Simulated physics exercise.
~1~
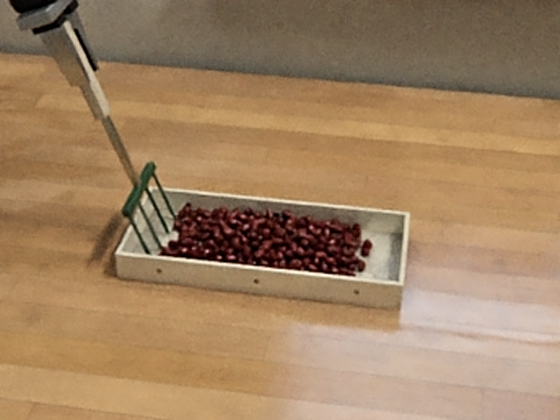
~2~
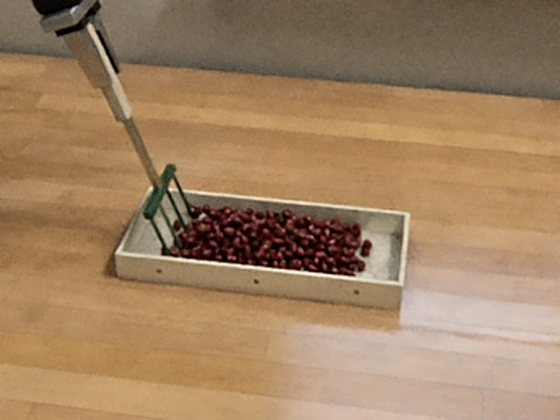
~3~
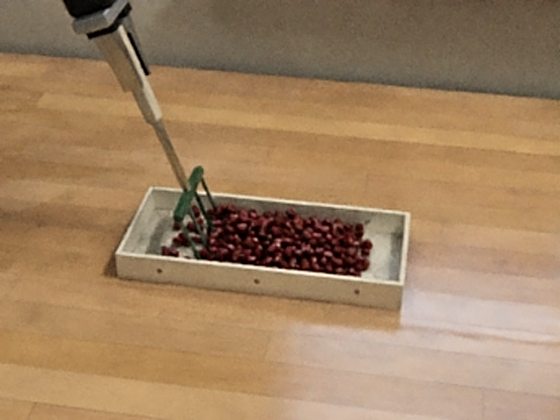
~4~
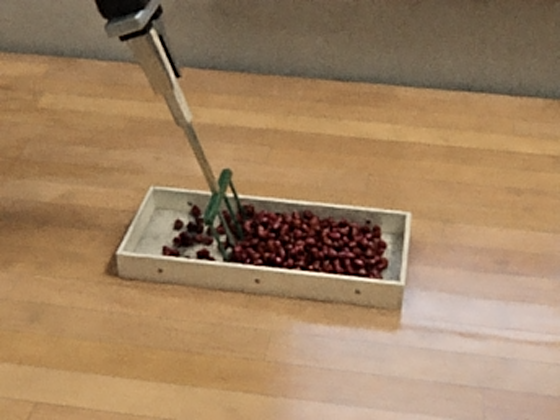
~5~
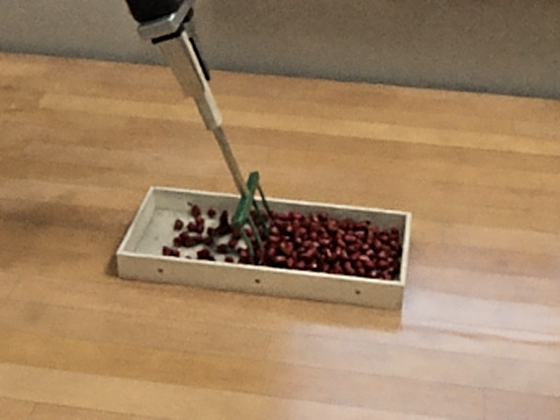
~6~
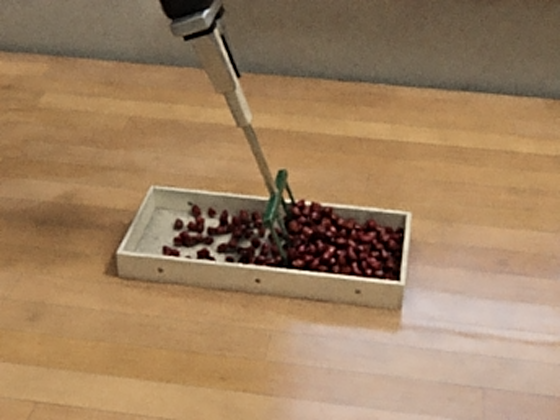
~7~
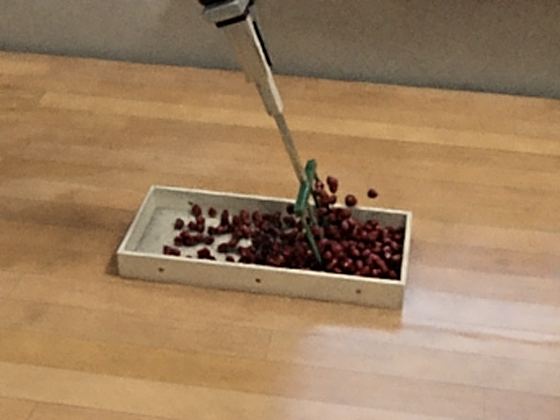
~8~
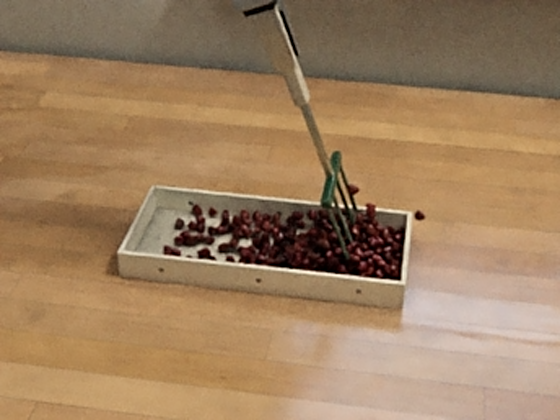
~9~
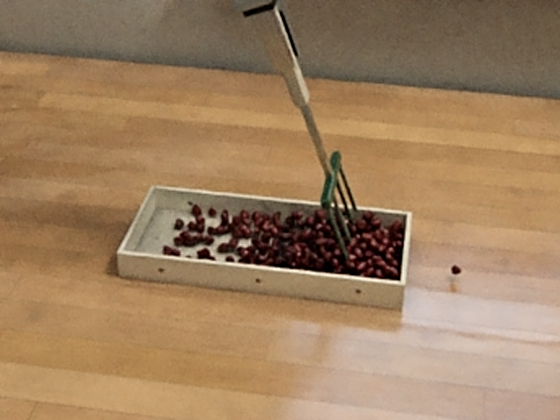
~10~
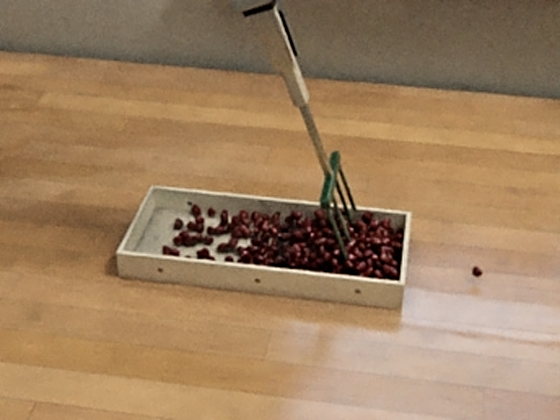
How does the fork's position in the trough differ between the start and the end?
At the start the fork is near the left end of the trough, beside the beans. By the end it is toward the right end, standing among the beans piled there.
